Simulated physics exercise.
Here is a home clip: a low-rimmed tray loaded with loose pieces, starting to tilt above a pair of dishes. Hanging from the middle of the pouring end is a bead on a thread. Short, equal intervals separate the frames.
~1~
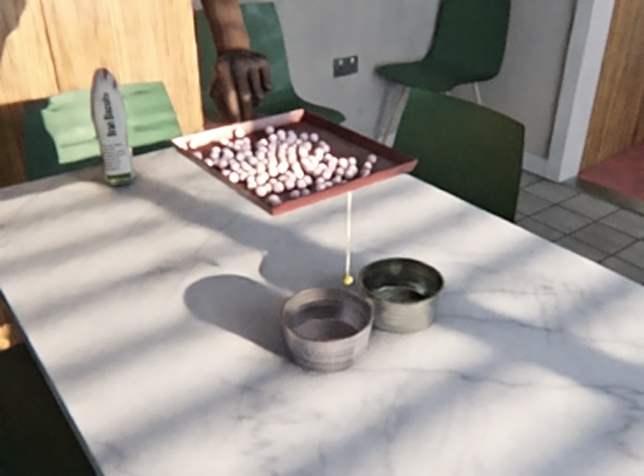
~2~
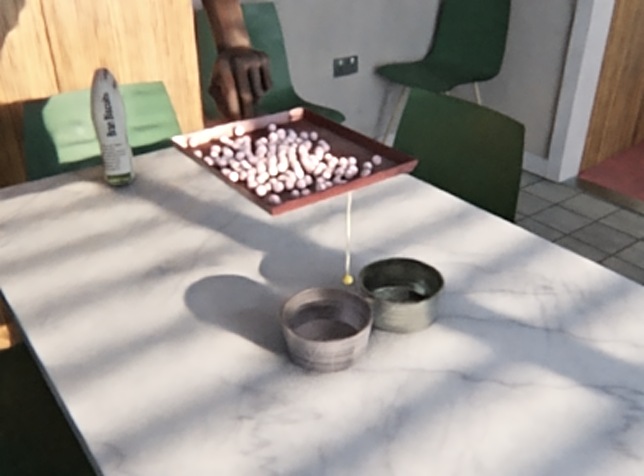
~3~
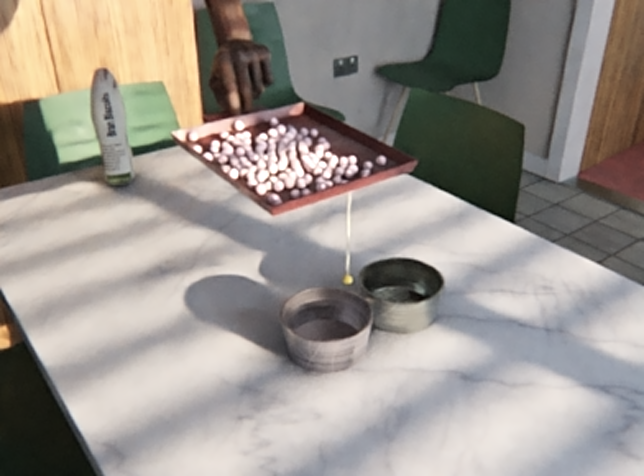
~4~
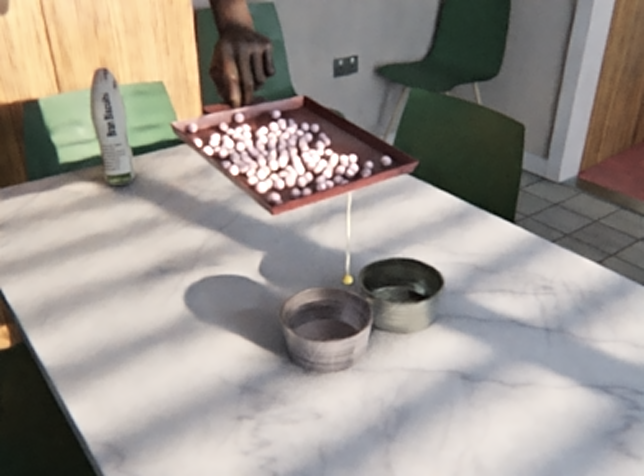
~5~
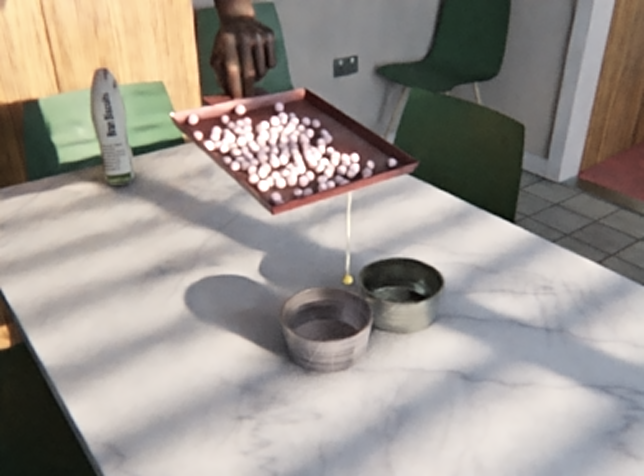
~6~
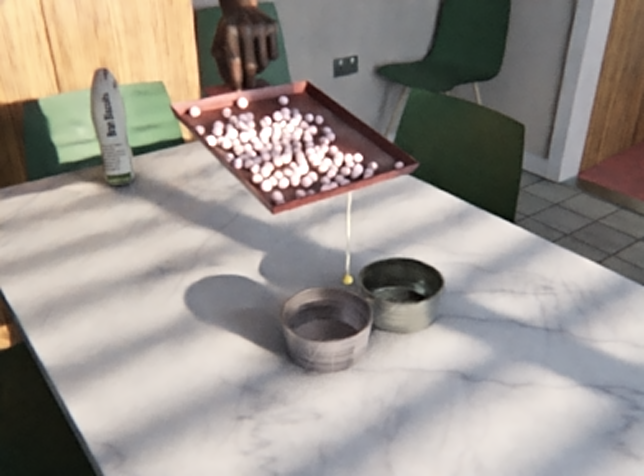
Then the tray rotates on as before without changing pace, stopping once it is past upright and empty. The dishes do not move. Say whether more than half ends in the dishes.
The dishes catch most of the load.
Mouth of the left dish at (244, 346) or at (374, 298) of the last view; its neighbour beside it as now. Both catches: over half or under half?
The first place gets a lesser share, the second the greater share.
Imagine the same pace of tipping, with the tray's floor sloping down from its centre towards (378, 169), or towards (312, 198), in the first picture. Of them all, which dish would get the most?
Tilt 1: Right-side dish. Tilt 2: Left-side dish.
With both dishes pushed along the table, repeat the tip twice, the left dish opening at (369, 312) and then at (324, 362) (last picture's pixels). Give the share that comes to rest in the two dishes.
It comes to roughly 80 per cent in one try and roughly 30 per cent in the next.
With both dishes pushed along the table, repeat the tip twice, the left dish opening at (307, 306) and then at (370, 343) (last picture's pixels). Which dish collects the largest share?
The right of the pair the first time, the left of the pair the second.
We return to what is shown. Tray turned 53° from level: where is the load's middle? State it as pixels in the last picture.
Somewhere near pixel (345, 171).
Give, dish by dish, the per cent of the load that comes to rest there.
So the left dish gets 30 % of the load, while the right one gets 40 %.
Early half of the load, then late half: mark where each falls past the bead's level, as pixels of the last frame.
I'd say around (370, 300) at first, then around (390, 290).
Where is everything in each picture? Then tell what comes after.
The first picture shows corners of the pouring end (272, 204) and (413, 159), level; middle of the load (283, 162), sugar pearls; left dish (354, 349); right dish (429, 311); bead on its thread (347, 279).
The second picture shows corners of the pouring end (272, 204) and (413, 159), level; middle of the load (283, 161).
The third picture shows corners of the pouring end (273, 204) and (413, 160), tipped barely, lowest at the right corner; middle of the load (283, 158).
The fourth picture shows corners of the pouring end (273, 203) and (413, 161), tipped a little, lowest at the right corner; middle of the load (283, 154).
The fifth picture shows corners of the pouring end (274, 203) and (414, 161), tipped a little, lowest at the right corner; middle of the load (285, 151).
The sixth picture shows corners of the pouring end (274, 203) and (414, 162), tipped a little, lowest at the right corner; middle of the load (288, 148), almost all on the move; left dish (354, 349); right dish (429, 311).
Just after the last frame, tray tipped steeply; almost all on the tray; just a few in the left dish; just a few in the right dish; just a few outside both; about a tenth in the air.
A moment on, tray tipped right over; about a tenth on the tray; roughly a quarter in the left dish; roughly a third in the right dish; roughly a quarter outside both; about a tenth in the air.
Further on, tray tipped past a quarter turn; roughly a third in the left dish; roughly a third in the right dish; roughly a quarter outside both.
When it is over, tray tipped past a quarter turn; roughly a third in the left dish; roughly a third in the right dish; roughly a quarter outside both.
